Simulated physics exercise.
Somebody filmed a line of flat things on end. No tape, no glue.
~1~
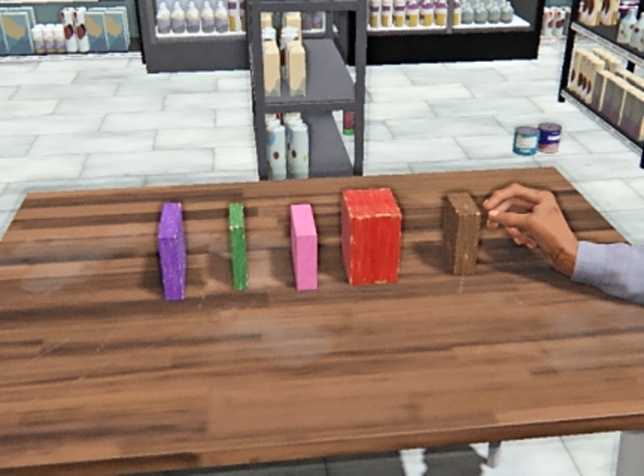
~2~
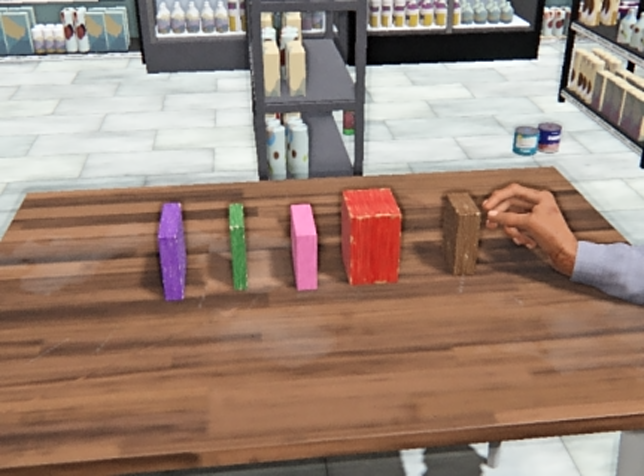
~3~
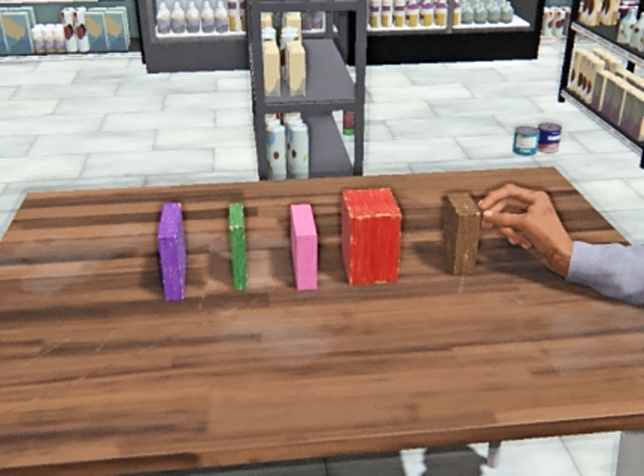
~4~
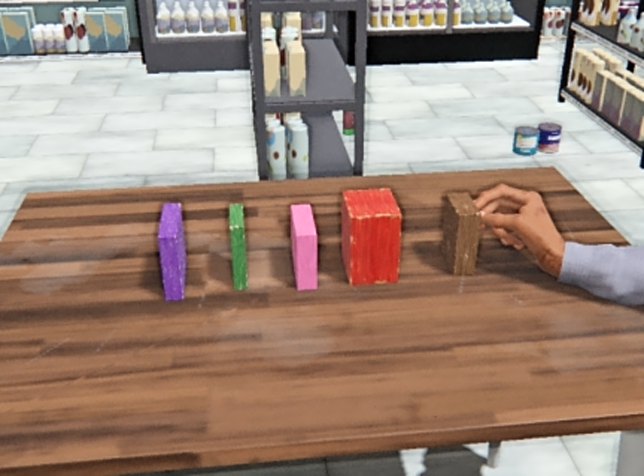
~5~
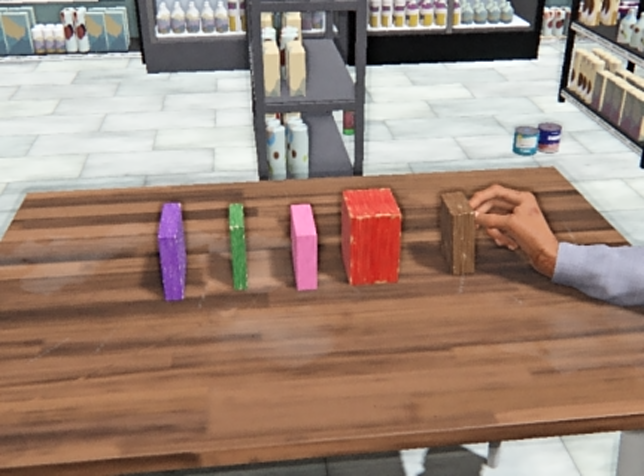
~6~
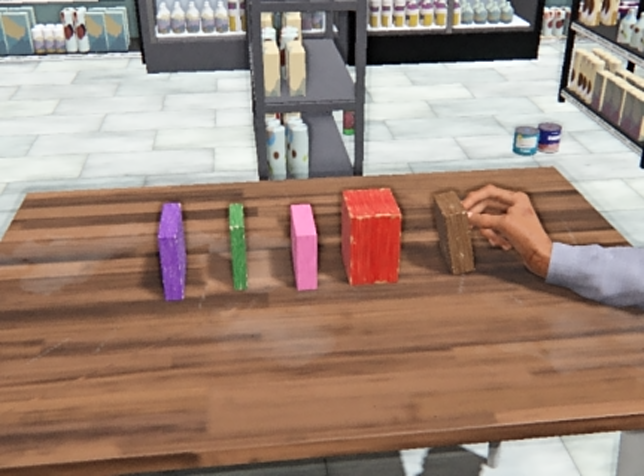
At first, five upright blocks, purple, green, pink, red and brown, stand in a row on a wooden table, with a hand at the right beside the brown one. The hand then moves slightly left against the brown block, which tilts a little leftward toward the red block while the others stay still.
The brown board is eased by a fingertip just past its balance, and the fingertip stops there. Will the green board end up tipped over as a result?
No, afterwards that one is standing tall, believe it or not.
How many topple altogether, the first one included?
Count: 1.
Then, 0.20 s later than the last frame, brown board 31° over.
Then, 0.30 s later than the last frame, brown board 55° over.
Then, 0.90 s later than the last frame, brown board 56° over.
When it is over, all 3 as before. End places, in pixels of the last picture, green board near (238, 247).
